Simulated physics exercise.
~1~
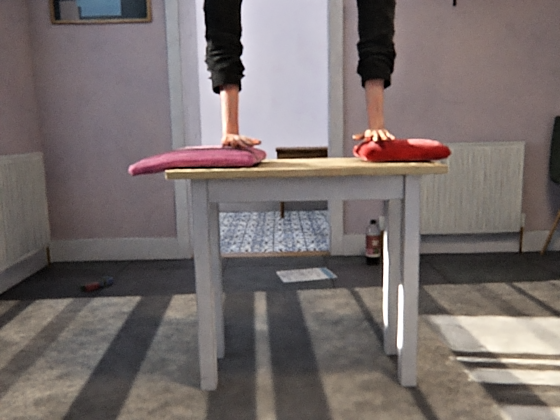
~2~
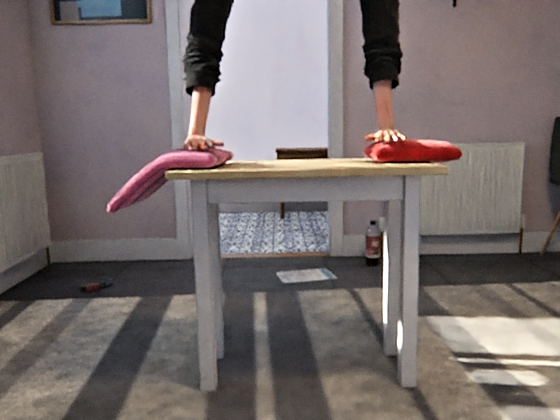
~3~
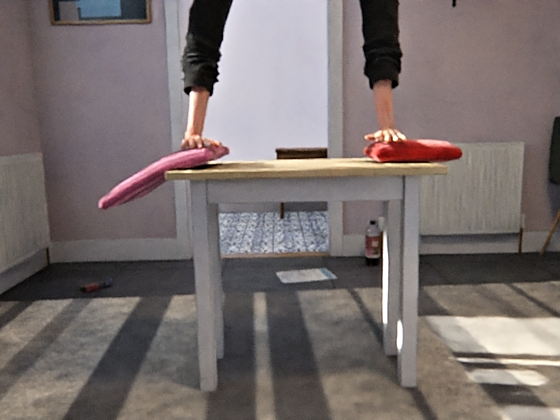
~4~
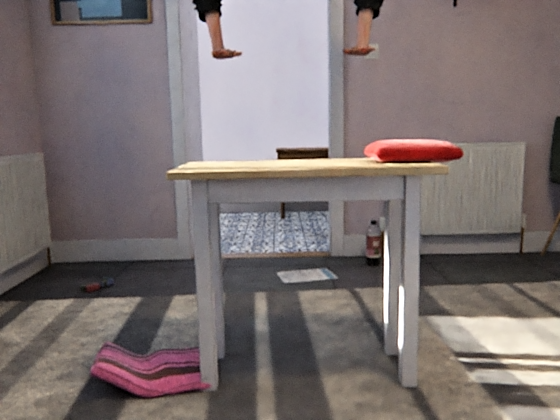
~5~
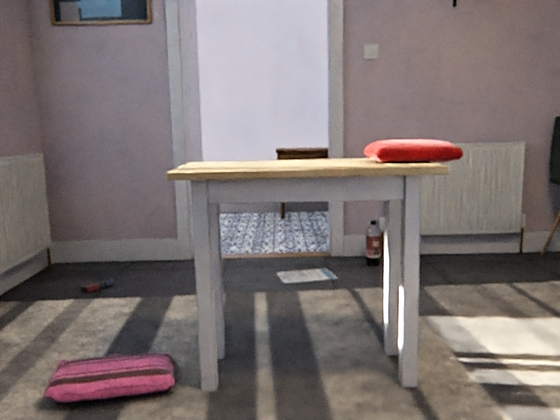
Two hands in dark sleeves reach down from above onto a pale wooden table with light legs, seen from the front in a pink-walled room with striped sunlight across the grey floor. The left palm presses a pink folded cloth and the right a red cushion-like sack. They push the two apart, the pink one moving left until it droops well over the edge, the red one shifting slightly right. The hands lift away, and the pink cloth falls to the floor at the left. It settles there while the red sack stays on the tabletop.
